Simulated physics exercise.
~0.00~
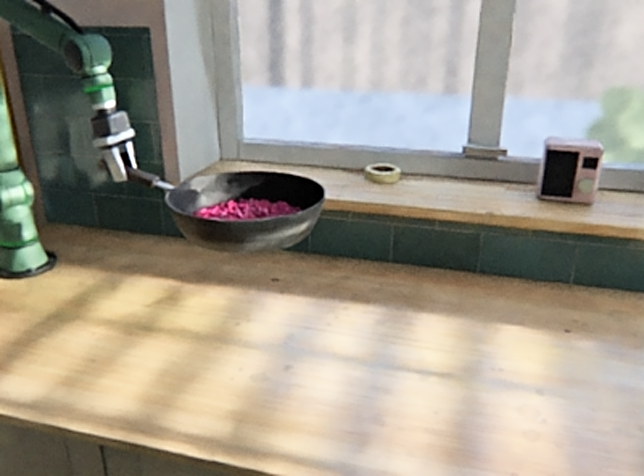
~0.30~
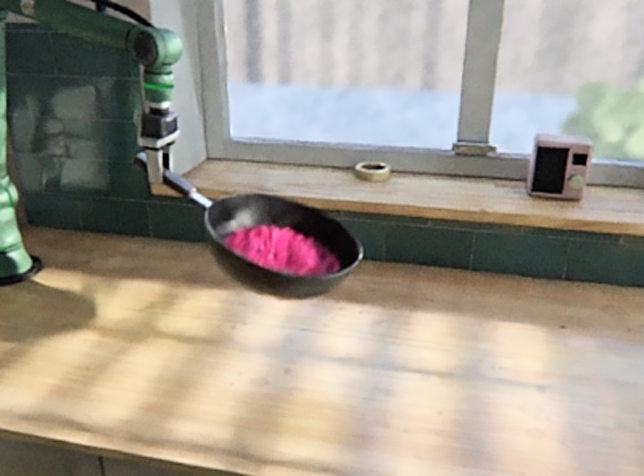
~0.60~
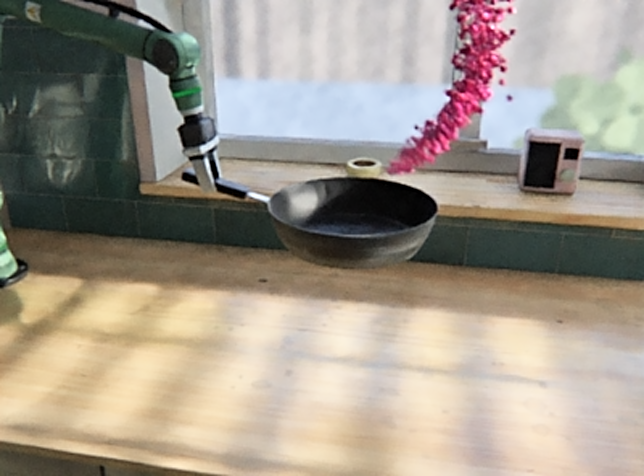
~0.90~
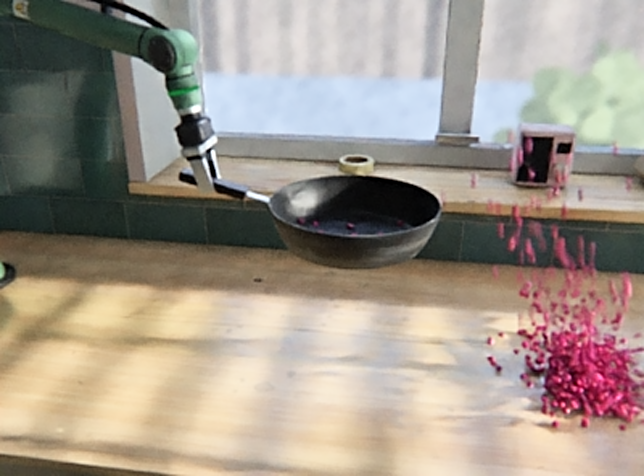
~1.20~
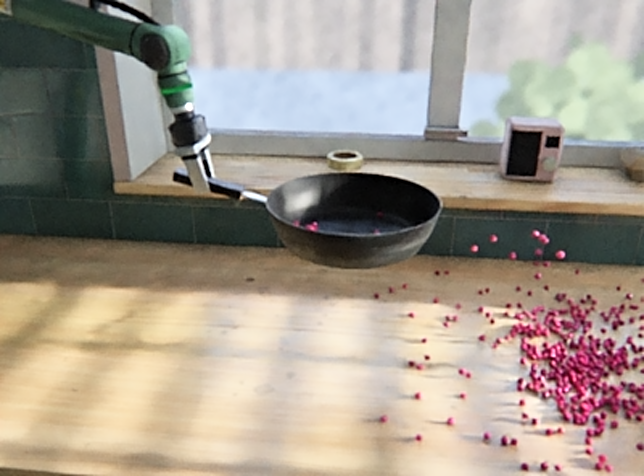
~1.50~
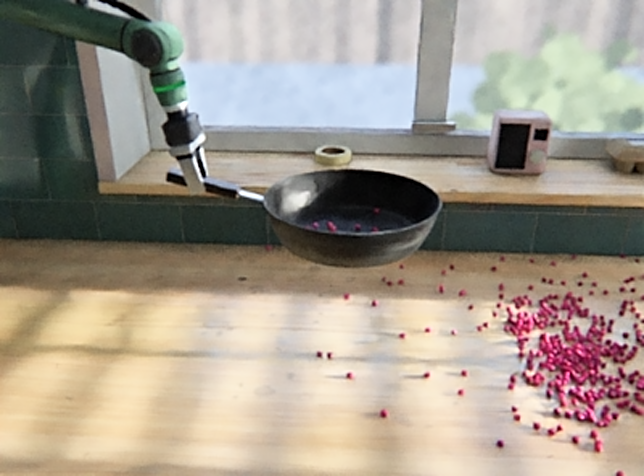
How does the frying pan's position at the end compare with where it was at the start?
The frying pan ends up farther to the right and very slightly lower in view than it was at the start.
